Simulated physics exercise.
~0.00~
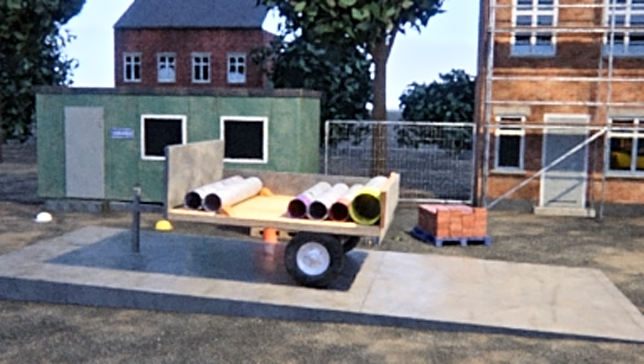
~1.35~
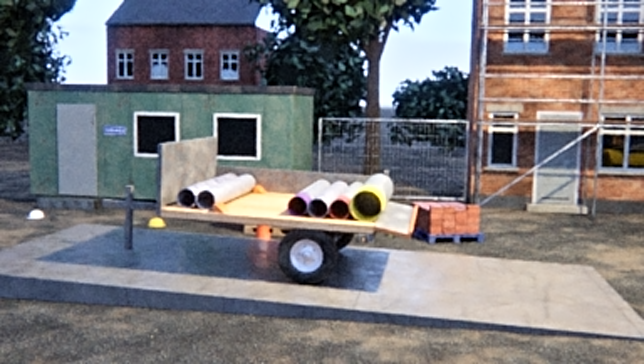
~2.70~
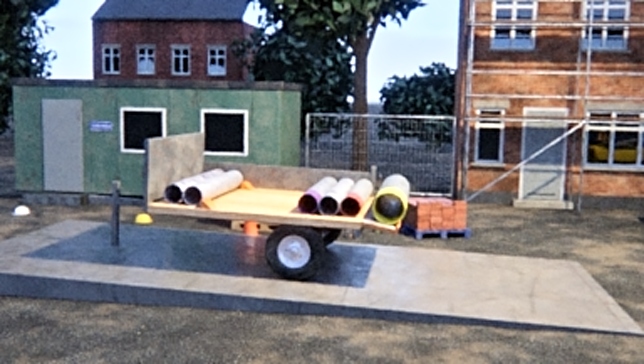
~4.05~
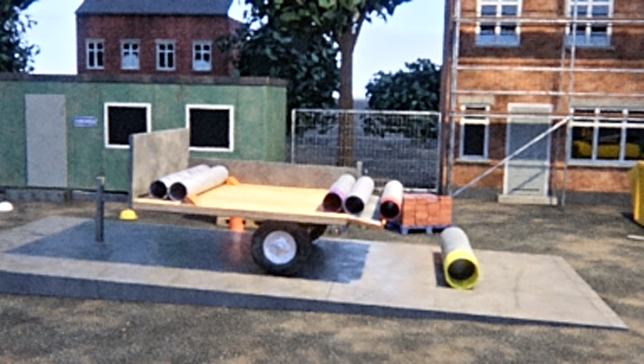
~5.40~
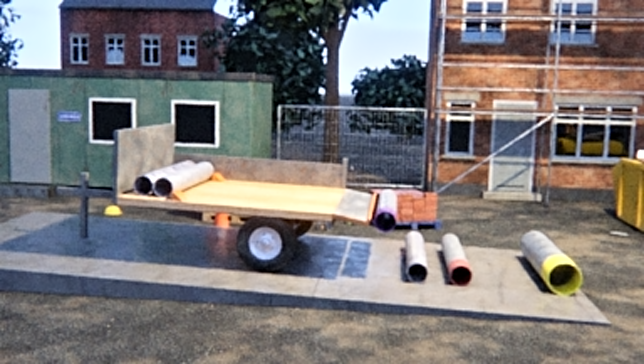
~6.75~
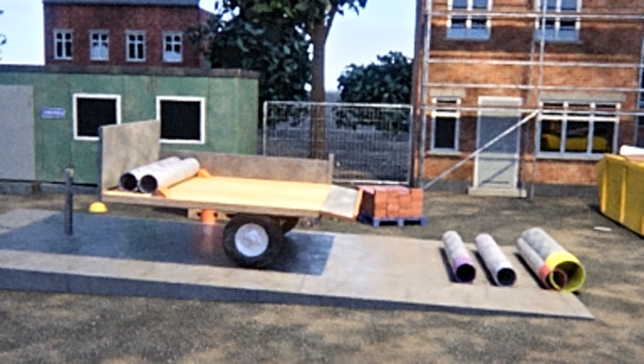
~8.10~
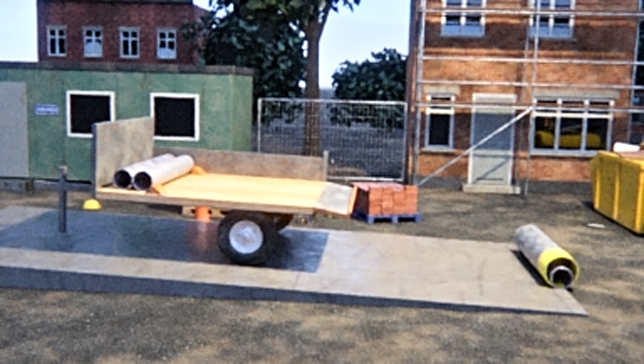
On a building site beside a brick house wrapped in scaffolding, a trailer's tailgate dropped open and four pipes rolled off to the right one after another, ending up on the concrete, while two stayed on the bed behind an orange chock.
